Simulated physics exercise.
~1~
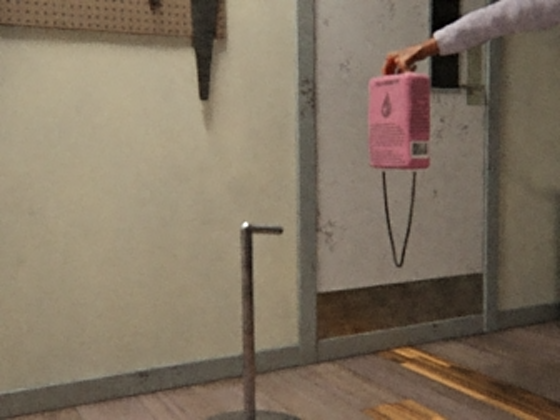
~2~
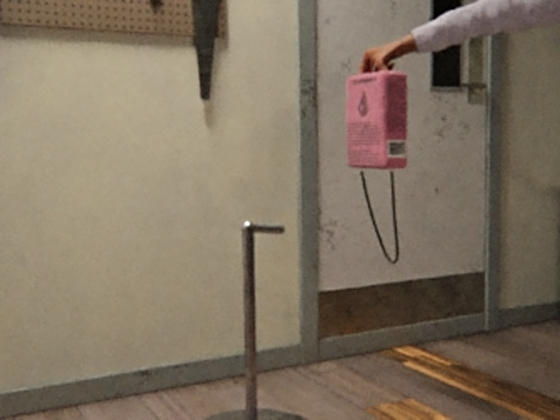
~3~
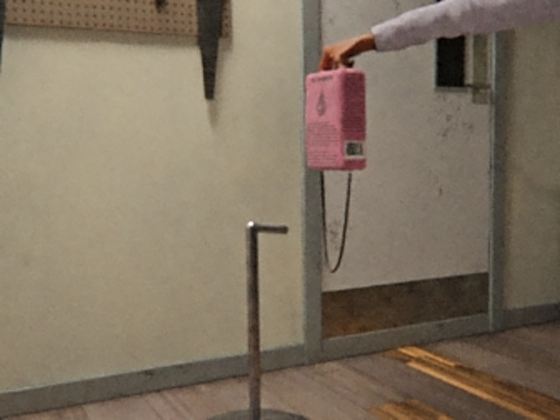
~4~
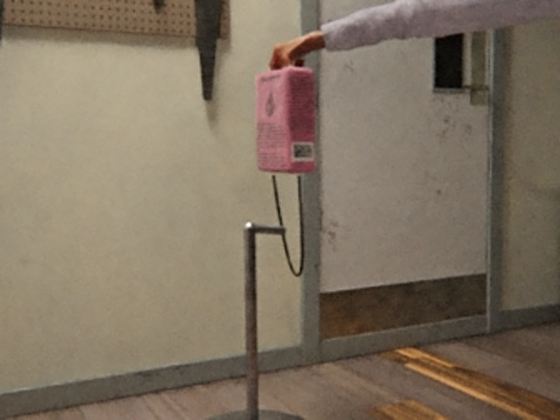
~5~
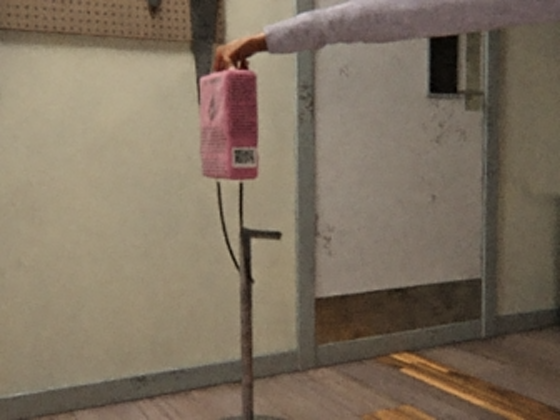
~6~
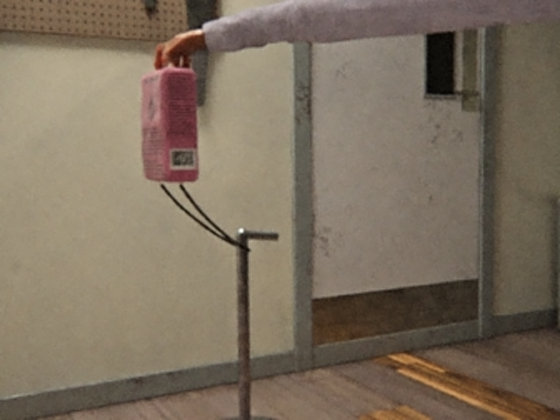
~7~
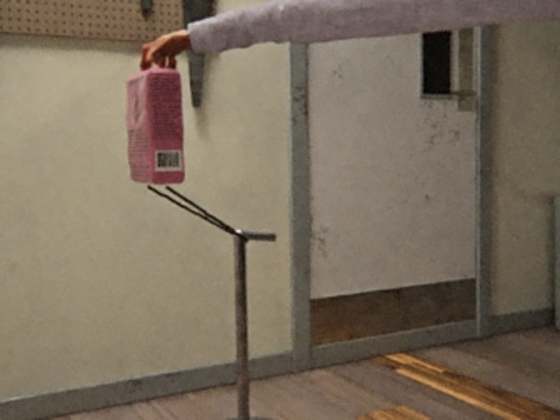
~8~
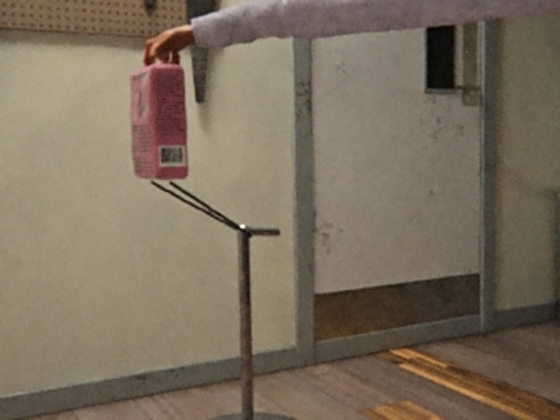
Pink bag with a hanging loop moving left in a hand, passing a metal post and stopping with the loop snagged taut.
